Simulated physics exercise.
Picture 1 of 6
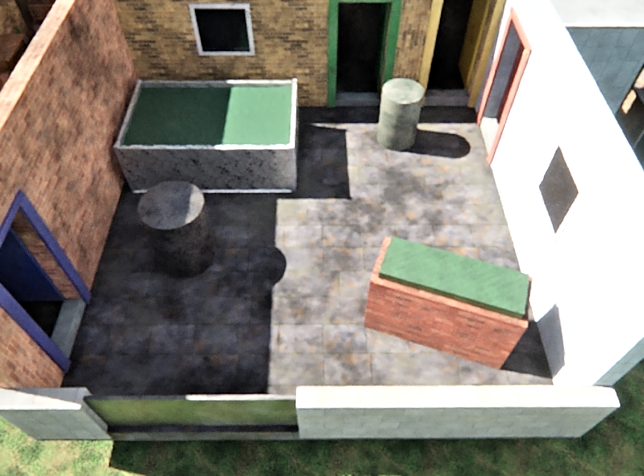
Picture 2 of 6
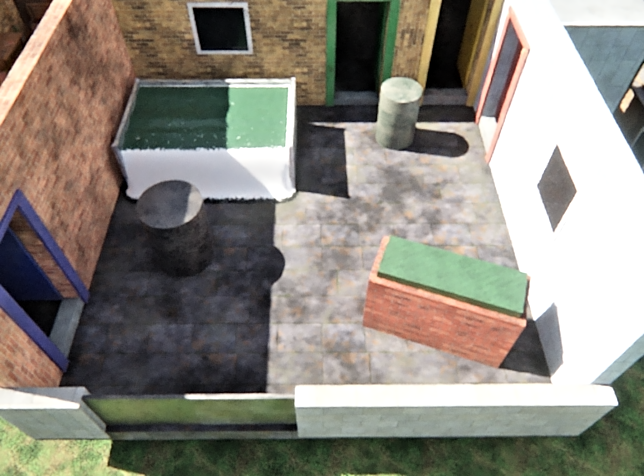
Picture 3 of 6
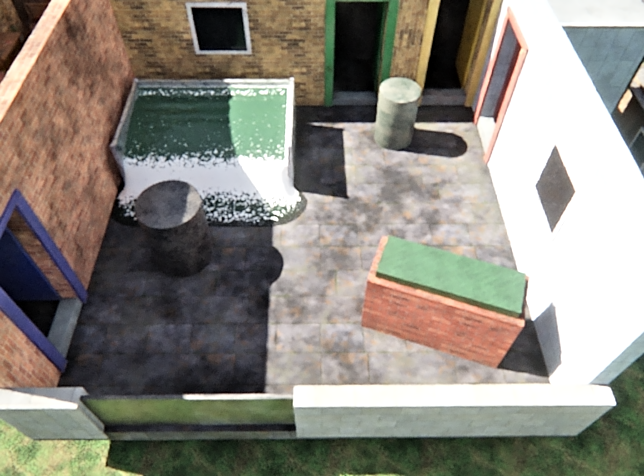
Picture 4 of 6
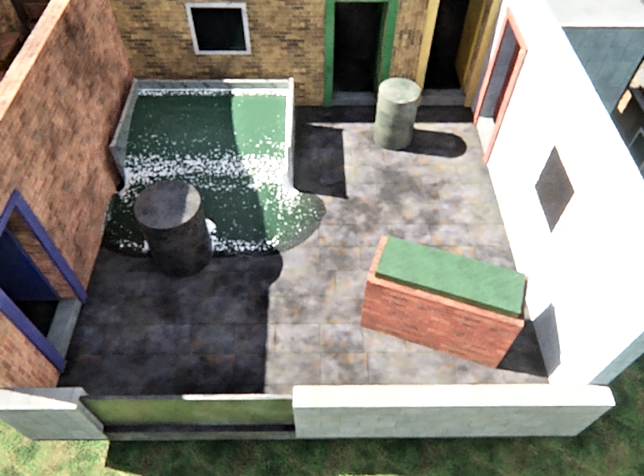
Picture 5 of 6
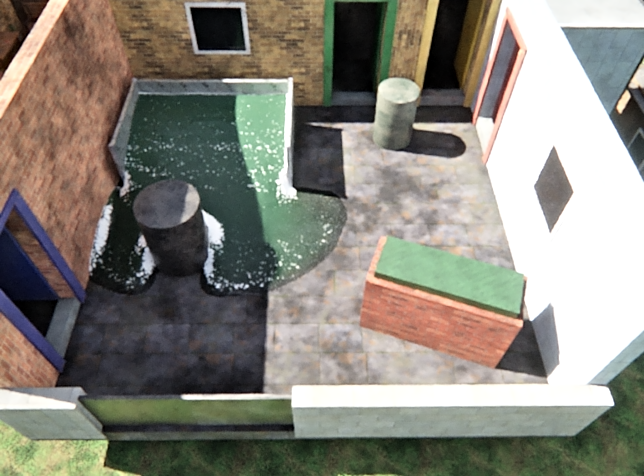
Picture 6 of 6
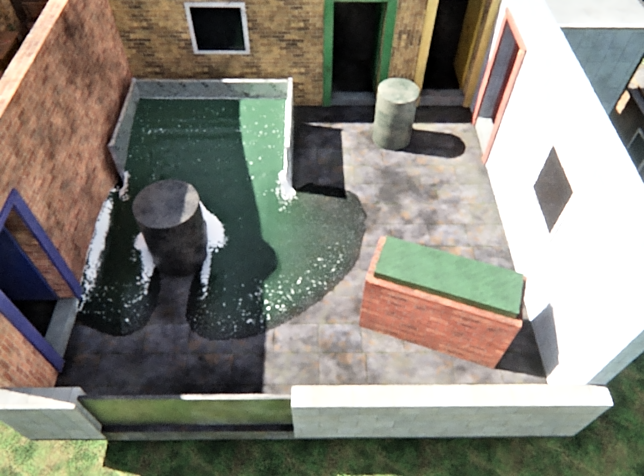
A tank of green water in the back left of a walled yard gave way along its front, and the water poured out in white foam, spread around a dark round column and covered more floor.
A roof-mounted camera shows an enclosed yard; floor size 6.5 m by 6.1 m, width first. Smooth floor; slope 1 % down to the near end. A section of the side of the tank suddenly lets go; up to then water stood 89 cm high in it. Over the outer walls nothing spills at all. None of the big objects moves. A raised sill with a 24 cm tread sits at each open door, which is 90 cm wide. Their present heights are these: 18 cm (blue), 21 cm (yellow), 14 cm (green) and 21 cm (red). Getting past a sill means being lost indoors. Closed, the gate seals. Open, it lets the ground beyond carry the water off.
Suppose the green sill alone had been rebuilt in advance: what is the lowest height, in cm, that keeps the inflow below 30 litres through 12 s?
About 6.5 cm.
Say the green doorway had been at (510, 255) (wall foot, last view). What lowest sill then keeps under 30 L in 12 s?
About 13.0 cm.
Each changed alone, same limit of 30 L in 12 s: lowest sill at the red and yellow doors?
You'd want about 13.5 centimetres at red and about 24 centimetres at yellow.
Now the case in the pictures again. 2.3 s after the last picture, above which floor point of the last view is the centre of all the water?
Roughly (251, 281).
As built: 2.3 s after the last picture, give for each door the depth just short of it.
Door by door in centimetres - blue 16, yellow 0, green 0, red 0.
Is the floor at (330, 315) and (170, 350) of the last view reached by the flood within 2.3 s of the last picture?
First soaked, then soaked.
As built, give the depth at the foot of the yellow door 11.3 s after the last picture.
Lab note: Depth approx. 8.0 cm.
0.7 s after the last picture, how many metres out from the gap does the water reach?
About 4.8 metres out.
Then, 0.7 s after the last picture water covers 50 % of the floor, deepest (63 cm) near (47, 413); it has not reached the green door.
Then, 2.3 s after the last picture water covers 65 % of the floor, deepest (45 cm) near (528, 410); it has not reached the green door.
Then, 11.3 s after the last picture water covers 95 % of the floor, deepest (18 cm) near (149, 116); 9 cm at the green door, 0 litres in over its 14 cm sill.
At the green door as built, the water peaked near 12 cm, 10.3 s after the last picture.
Run again over the same 12 s with other heights there, 46 litres in over 5.5 cm, 21 litres over 7.5 cm. The limit of 30 litres is kept from about 6.5 cm up.
